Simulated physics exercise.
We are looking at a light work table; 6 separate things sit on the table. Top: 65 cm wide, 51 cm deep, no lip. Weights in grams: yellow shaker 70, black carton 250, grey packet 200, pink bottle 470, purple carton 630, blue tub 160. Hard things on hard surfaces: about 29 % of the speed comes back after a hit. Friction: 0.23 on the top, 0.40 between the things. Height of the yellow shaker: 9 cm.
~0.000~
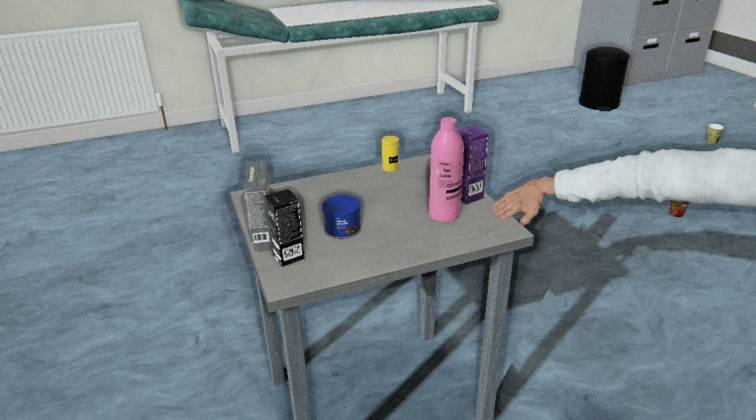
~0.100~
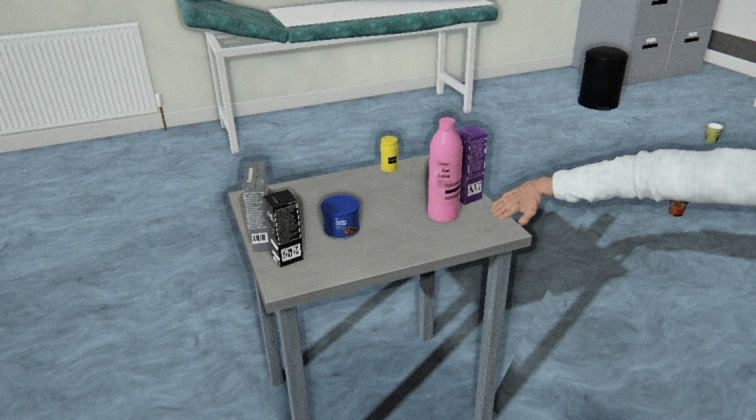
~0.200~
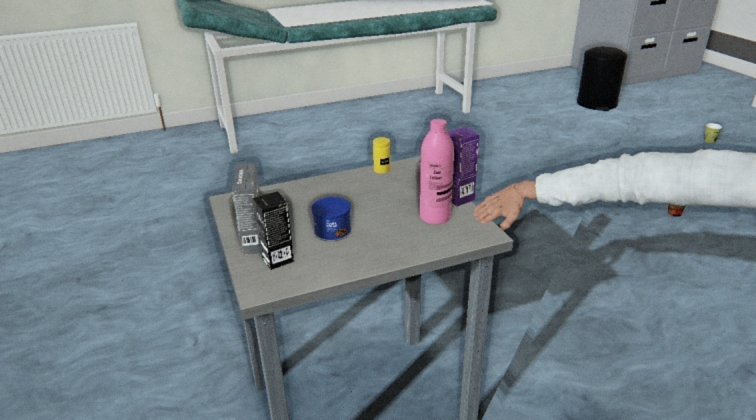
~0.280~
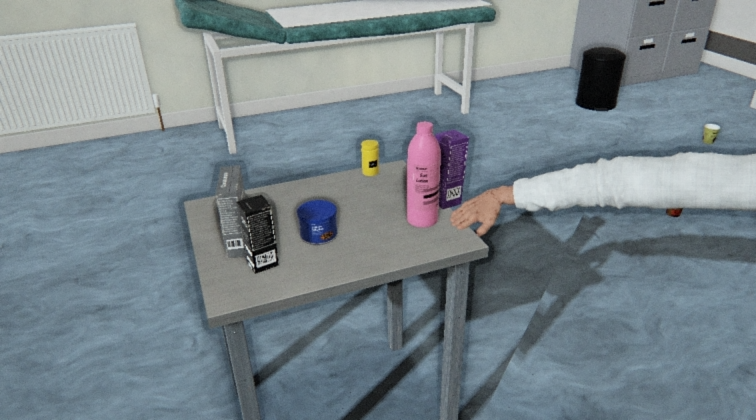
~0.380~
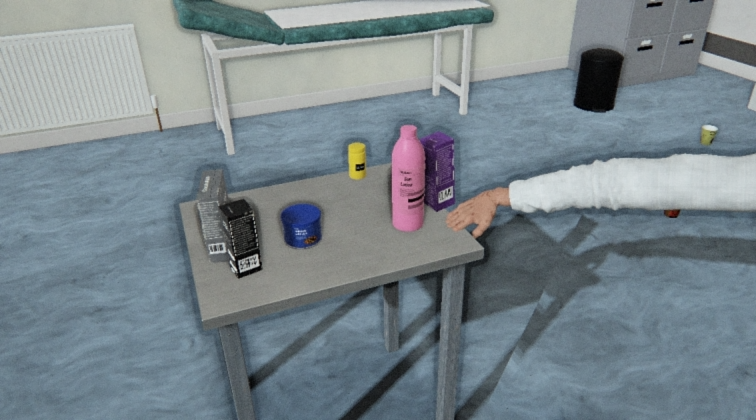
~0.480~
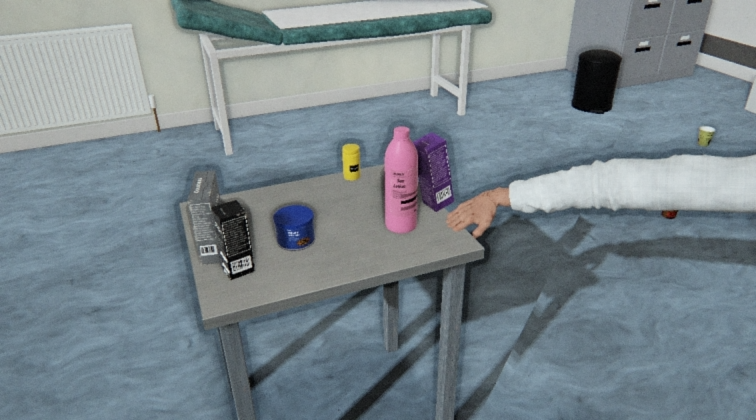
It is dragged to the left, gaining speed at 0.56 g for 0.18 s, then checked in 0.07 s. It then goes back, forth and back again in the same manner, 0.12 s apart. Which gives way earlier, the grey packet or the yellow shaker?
It is the former, the grey packet.
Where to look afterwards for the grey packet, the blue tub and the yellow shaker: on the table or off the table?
The grey packet ends off the table; the blue tub ends on the table; the yellow shaker ends on the table.
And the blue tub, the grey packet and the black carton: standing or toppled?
The blue tub keeps standing; the grey packet tips over; the black carton is still upright.
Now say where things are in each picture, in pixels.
The first frame shows grey packet (260, 206); yellow shaker (391, 154).
The second frame shows purple carton (469, 165); blue tub (341, 217).
The third frame shows table shifted 5 cm; grey packet (249, 208) moved 3 cm; black carton (274, 231) moved 3 cm.
The fourth frame shows table shifted 12 cm; purple carton (449, 170) off the table; blue tub (318, 223) moved 6 cm.
The fifth frame shows table shifted 12 cm; purple carton (438, 172) 5° off upright; black carton (241, 239) moved 4 cm.
The sixth frame shows table shifted 12 cm; grey packet (208, 217); yellow shaker (352, 162) moved 2 cm.
After 0.68 s, grey packet now off the table; yellow shaker moved 6 cm near (365, 160); purple carton 66° off upright.
After 1.08 s, table shifted 12 cm; purple carton now off the table; yellow shaker moved 2 cm near (350, 162); pink bottle moved 3 cm.
After 1.28 s, table shifted 9 cm; yellow shaker moved 3 cm near (344, 164); pink bottle moved 7 cm; blue tub moved 4 cm.
After 1.48 s, yellow shaker moved 7 cm near (362, 160); pink bottle moved 11 cm; black carton moved 7 cm.
In the end (2.1 s), off the table, grey packet and purple carton; not toppled but over 5 cm from the start, yellow shaker, black carton, pink bottle and blue tub. At the end, from the last picture's camera, yellow shaker near (365, 160). Grey packet went at 0.62 s; yellow shaker was never lost.
